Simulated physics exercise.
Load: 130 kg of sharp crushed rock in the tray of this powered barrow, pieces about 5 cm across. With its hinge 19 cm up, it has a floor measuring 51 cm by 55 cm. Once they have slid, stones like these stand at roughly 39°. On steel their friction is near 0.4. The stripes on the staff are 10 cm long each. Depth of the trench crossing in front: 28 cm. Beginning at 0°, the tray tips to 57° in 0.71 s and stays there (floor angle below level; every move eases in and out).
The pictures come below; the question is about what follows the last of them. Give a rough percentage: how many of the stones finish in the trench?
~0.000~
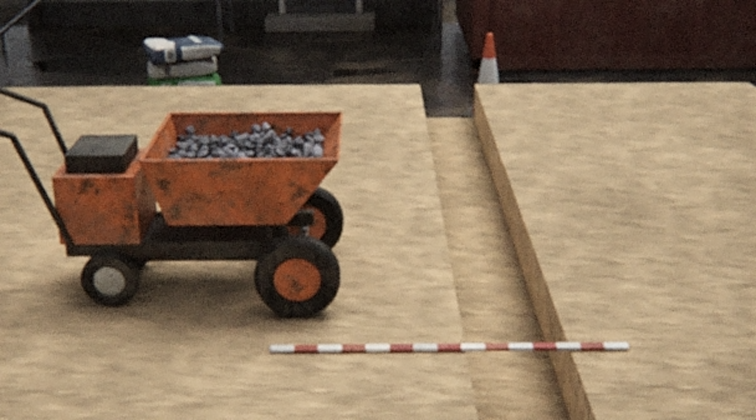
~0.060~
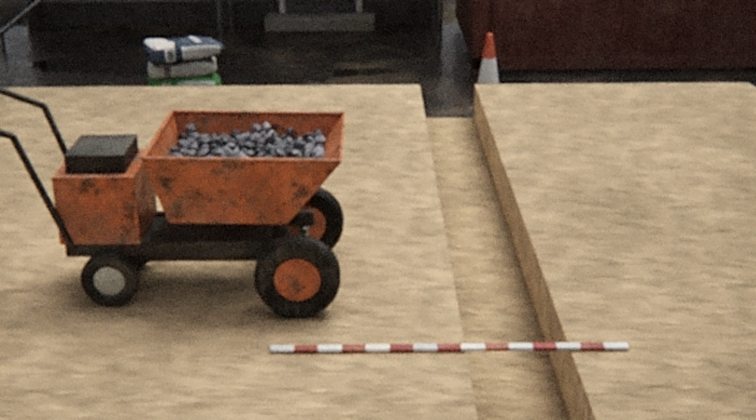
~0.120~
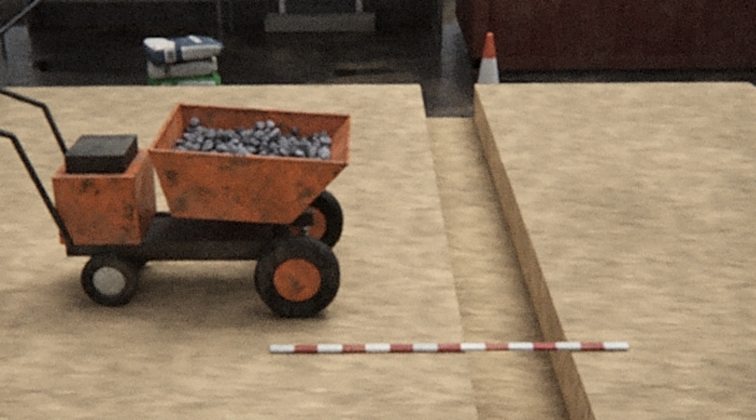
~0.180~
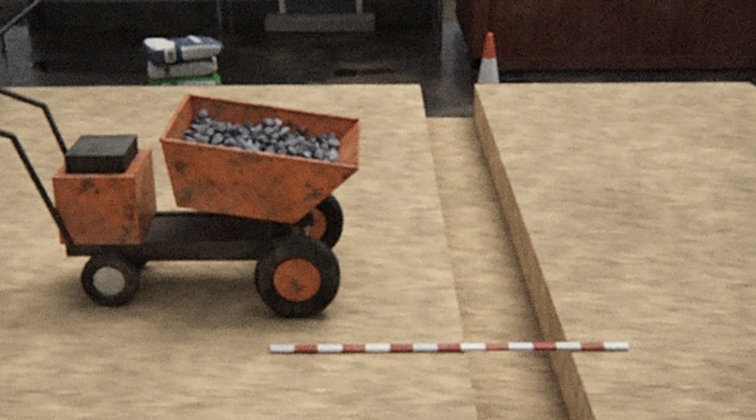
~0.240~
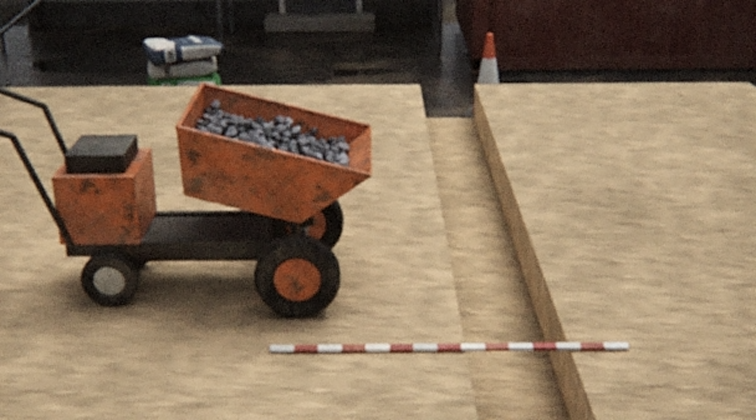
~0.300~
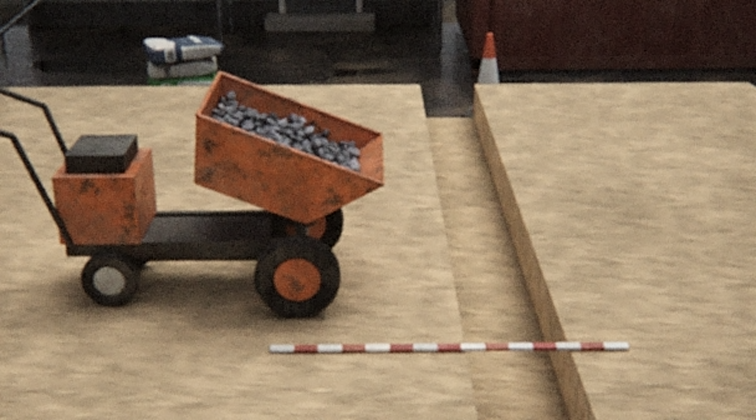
26 %.
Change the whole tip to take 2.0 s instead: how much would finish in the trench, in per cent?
That works out at about 5 in a hundred.
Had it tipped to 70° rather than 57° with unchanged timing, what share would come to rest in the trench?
About 75%.
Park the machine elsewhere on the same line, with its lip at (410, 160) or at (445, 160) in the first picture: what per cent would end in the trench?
It'd be around 20 per cent and after that around 10 per cent.
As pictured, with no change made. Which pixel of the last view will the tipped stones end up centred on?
I'd point somewhere around (498, 333).
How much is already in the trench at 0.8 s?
By that moment, roughly 0 per cent of the load.
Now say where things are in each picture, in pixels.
The tray is at 0°, its lip at (338, 161); the top of the load is at (236, 143), in the first frame.
The tray is at 1°, its lip at (341, 161); the top of the load is at (222, 139); the stones move at 0.2 m/s on average, in the second frame.
The tray is at 4°, its lip at (348, 164); the top of the load is at (213, 135); the stones move at 0.5 m/s on average, in the third frame.
The tray is at 9°, its lip at (358, 169); the top of the load is at (216, 129); the stones move at 0.8 m/s on average, in the fourth frame.
The tray is at 15°, its lip at (371, 176); the top of the load is at (223, 119); the stones move at 0.9 m/s on average, in the fifth frame.
Lip at (384, 185), floor tilted 22°, highest stones at (233, 110); the stones move at 1.0 m/s on average, in the sixth frame.
After 0.5 s the floor is at 48°; 100 % in the tray; the foremost stones are at (391, 207).
After 0.8 s the floor is at 57°; 97 % in the tray, 3 % short of the trench, 1 % in the trench; the foremost stones are at (461, 250).
After 1.2 s the floor is at 57°; 76 % in the tray, 6 % short of the trench, 18 % in the trench; the foremost stones are at (543, 340).
After 3.1 s the floor is at 57°; 70 % in the tray, 4 % short of the trench, 26 % in the trench; the foremost stones are at (545, 340).
